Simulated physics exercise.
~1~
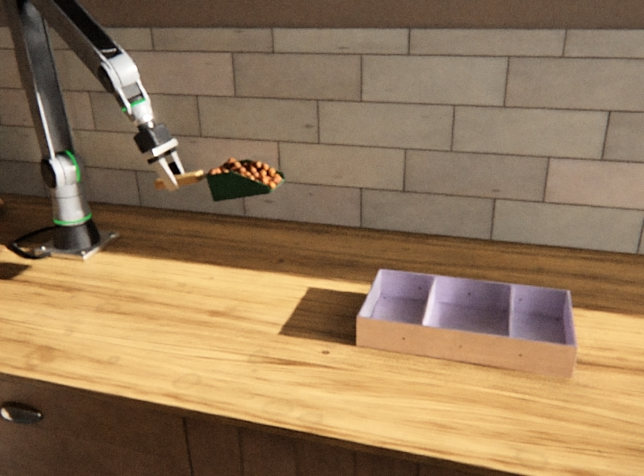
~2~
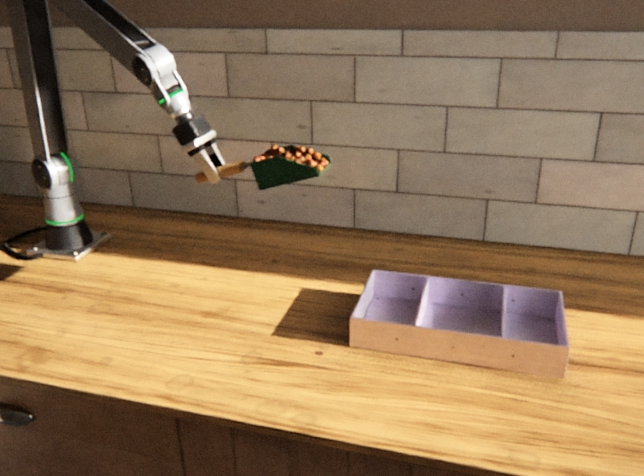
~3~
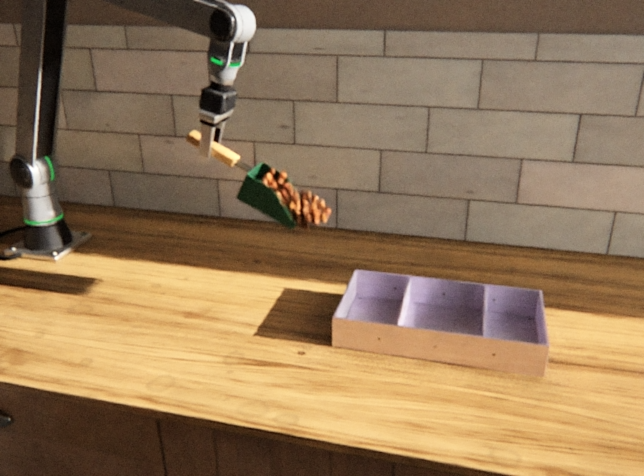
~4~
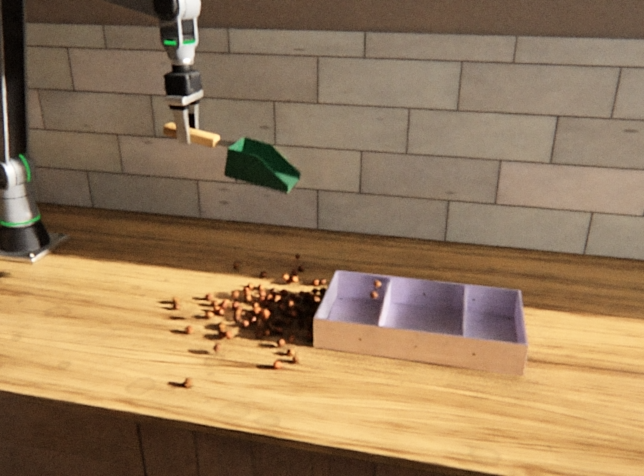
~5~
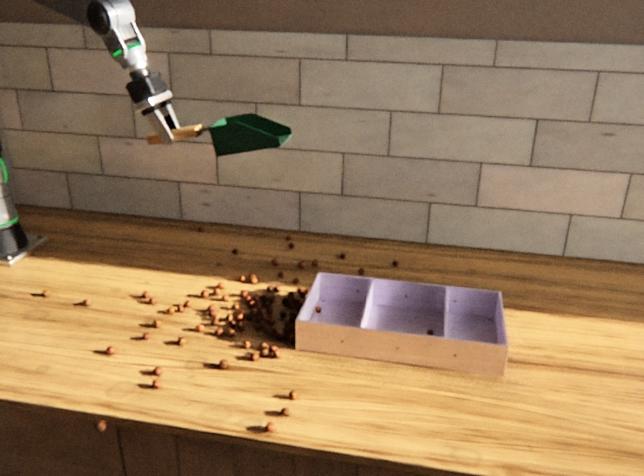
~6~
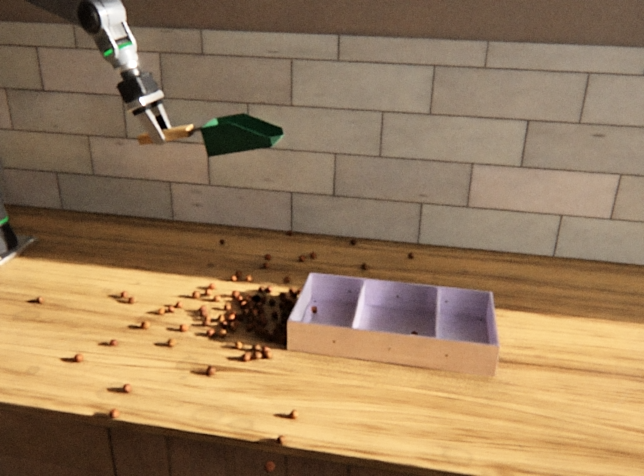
A robot arm tips a green scoop, spilling most hazelnuts beside the divided tray.
